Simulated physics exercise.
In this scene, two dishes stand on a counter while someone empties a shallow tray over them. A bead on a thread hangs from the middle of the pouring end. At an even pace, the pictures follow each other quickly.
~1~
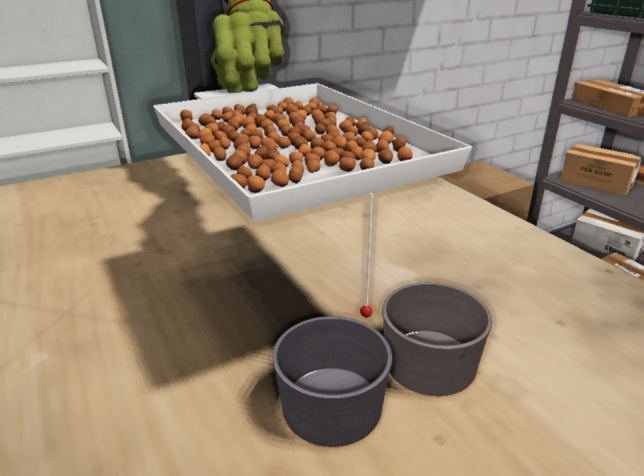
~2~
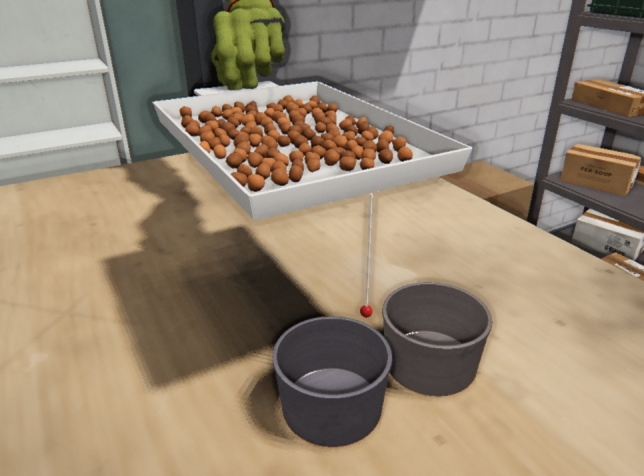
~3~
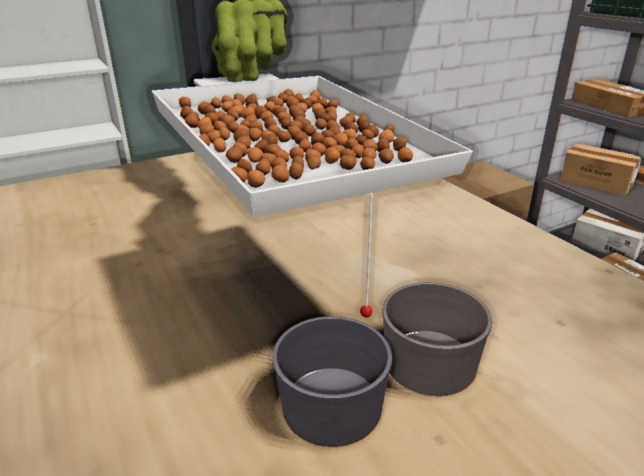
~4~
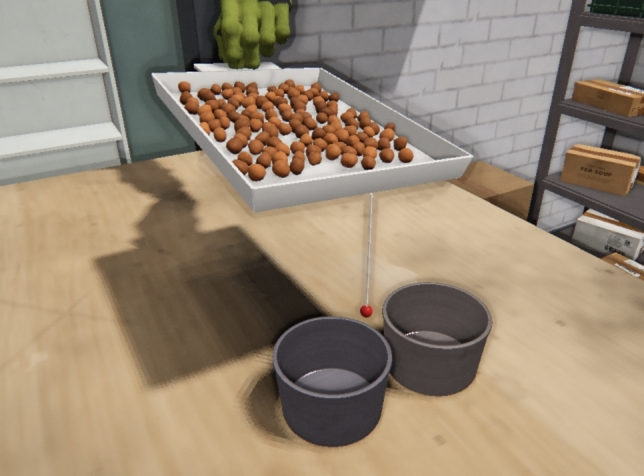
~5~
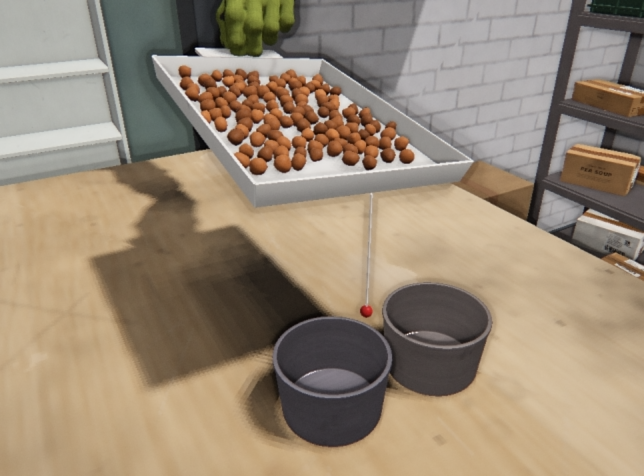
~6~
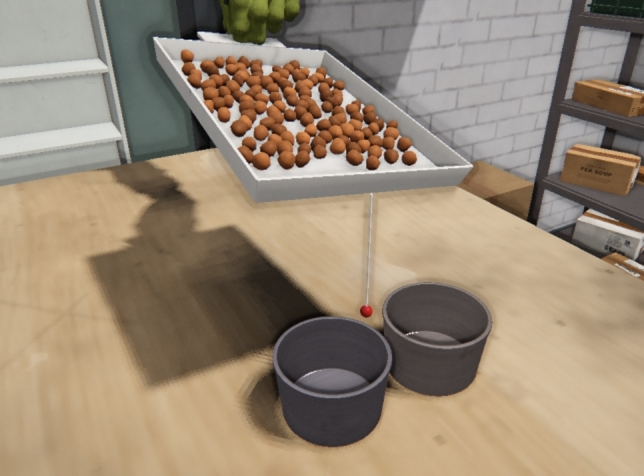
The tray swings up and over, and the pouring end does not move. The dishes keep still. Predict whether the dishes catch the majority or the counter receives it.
The dishes catch the majority.
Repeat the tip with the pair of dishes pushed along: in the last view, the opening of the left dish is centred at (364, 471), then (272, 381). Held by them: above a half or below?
For the earlier try a smaller portion is kept, for the later one a smaller portion.
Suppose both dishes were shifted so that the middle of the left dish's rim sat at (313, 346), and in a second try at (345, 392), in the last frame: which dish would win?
Result, try one: The right of the two; try two: The right of the two.
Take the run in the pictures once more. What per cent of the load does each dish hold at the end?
Left dish: 0 %, right dish: 70 %.
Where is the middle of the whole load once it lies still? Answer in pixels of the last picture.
About pixel (440, 341).
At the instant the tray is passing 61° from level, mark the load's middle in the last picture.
Somewhere about (385, 109).
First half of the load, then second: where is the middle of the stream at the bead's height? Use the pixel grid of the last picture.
The leading part at (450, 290), the rest of it at (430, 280).
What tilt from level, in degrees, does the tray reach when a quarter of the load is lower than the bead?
About 105° of tilt.
Just after the last frame, tray tipped steeply; every one on the tray.
A moment on, tray tipped past a quarter turn; roughly two thirds on the tray; about a tenth in the right dish; roughly a third in the air.
Further on, tray tipped past a quarter turn; the larger part in the right dish; roughly a quarter outside both.
When it is over, tray tipped past a quarter turn; not one in the left dish; the larger part in the right dish; roughly a quarter outside both.
